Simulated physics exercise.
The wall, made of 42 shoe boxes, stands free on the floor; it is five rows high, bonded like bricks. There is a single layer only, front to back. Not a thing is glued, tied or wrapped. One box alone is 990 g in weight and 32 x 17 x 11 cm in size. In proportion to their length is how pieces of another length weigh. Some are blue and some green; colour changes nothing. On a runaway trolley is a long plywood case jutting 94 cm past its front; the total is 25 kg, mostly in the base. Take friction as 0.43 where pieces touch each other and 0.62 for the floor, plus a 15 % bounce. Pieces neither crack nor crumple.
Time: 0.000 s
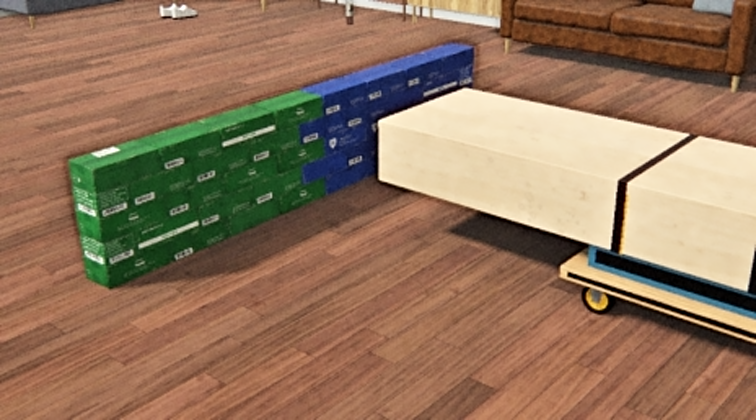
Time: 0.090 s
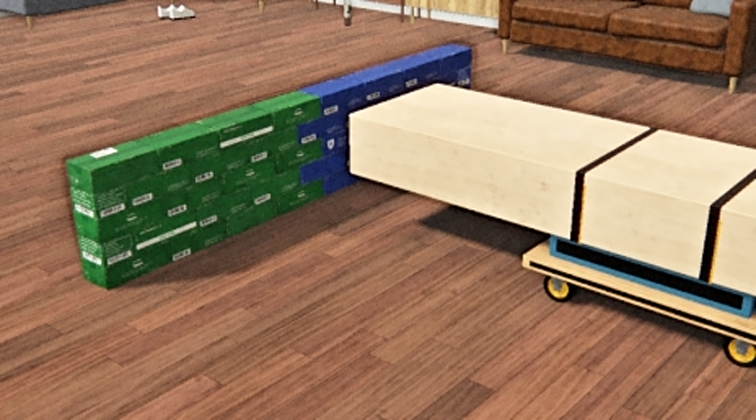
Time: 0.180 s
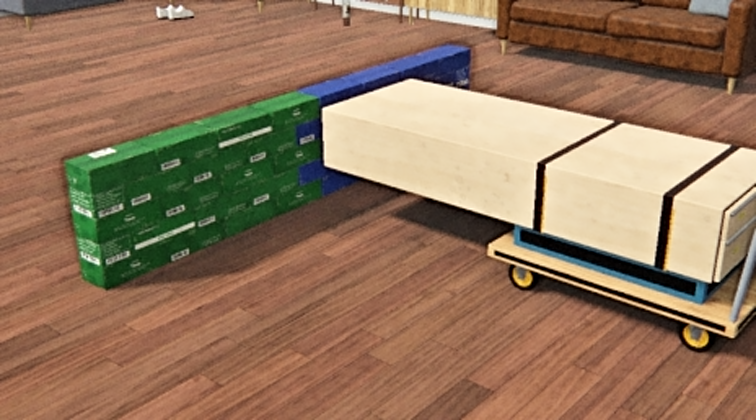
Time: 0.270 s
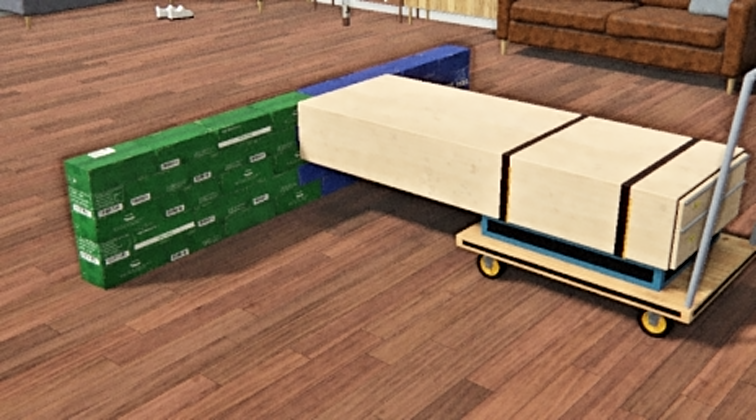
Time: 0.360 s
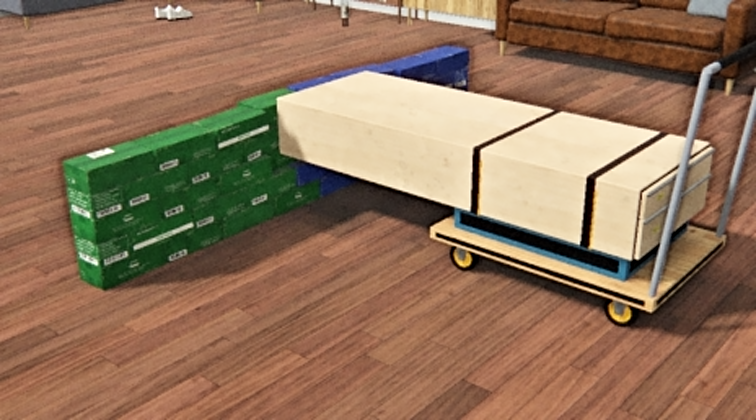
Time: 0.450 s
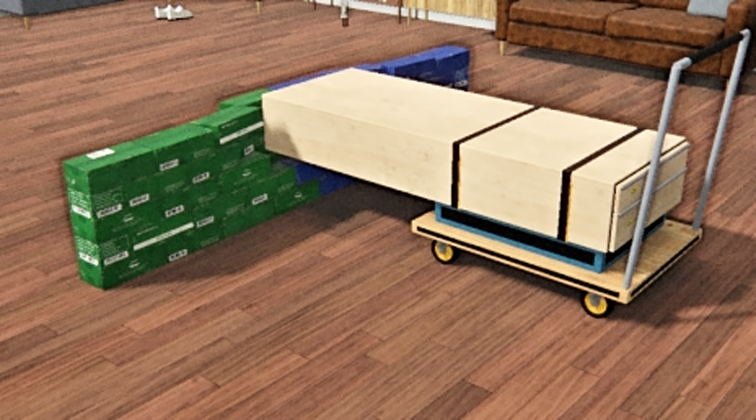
The footage shows a wheeled platform cart carrying a long, pale strapped load leftward across a wooden floor toward a low wall of green and blue boxes, then pushing into its middle, shifting some of the boxes out of line.
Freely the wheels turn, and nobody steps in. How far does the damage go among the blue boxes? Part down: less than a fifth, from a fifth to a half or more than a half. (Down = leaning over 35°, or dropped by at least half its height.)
Share down: A fifth up to a half.
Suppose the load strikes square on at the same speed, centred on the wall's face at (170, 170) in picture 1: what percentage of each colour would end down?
The green ones would be 60 per cent down and the blue ones 0 per cent.
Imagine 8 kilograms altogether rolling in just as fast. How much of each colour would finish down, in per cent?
The split would be green 20, then blue 50 per cent.
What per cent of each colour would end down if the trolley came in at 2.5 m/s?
Then green 20, blue 40 per cent.
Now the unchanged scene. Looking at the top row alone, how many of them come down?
From the top row, the count is 5.
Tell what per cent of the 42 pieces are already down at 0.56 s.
15 per cent at that moment.
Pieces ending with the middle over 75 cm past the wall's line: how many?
About 4 pieces.
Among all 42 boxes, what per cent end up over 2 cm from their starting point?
Result: 45 per cent.
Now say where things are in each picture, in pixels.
In the first frame (we follow the side turned to the camera), load (389, 142) 55 cm short of the wall; top blue box (387, 85); top green box (300, 114); no piece has moved.
Load (359, 135) 39 cm short of the wall; top blue box (385, 86), in the second frame.
Load (332, 129) 23 cm short of the wall; top blue box (384, 86), in the third frame.
Load (307, 122) 8 cm short of the wall, in the fourth frame.
Load (286, 117) 55 mm into the wall's line; 9 stirred so far, in the fifth frame.
Load (271, 114) 15 cm into the wall's line; top green box (267, 108) tipped 6°; 15 stirred so far, in the sixth frame.
Around 0.56 s, load 27 cm past the wall's line, still rolling; 4 of the 22 blue boxes down (6 of 42 in all colours); top blue box tipped 21°, 40 mm lower; top green box tipped 18°, 8 cm lower.
Around 0.80 s, load 50 cm past the wall's line, still rolling; 9 of the 22 blue boxes down (13 of 42 in all colours); top blue box on its side; top green box upside down.
Around 1.38 s, load 1.01 m past the wall's line, still rolling; 9 of the 22 blue boxes down (13 of 42 in all colours); top blue box 42 cm lower; top green box 43 cm lower.
Finally (2.9 s), load 1.10 m past the wall's line, stopped; 9 of the 22 blue boxes down (13 of 42 in all colours); top blue box 42 cm lower; top green box 42 cm lower. That is 41 per cent. Seen by the last camera, middles, top blue box near (314, 103), top green box near (105, 164).
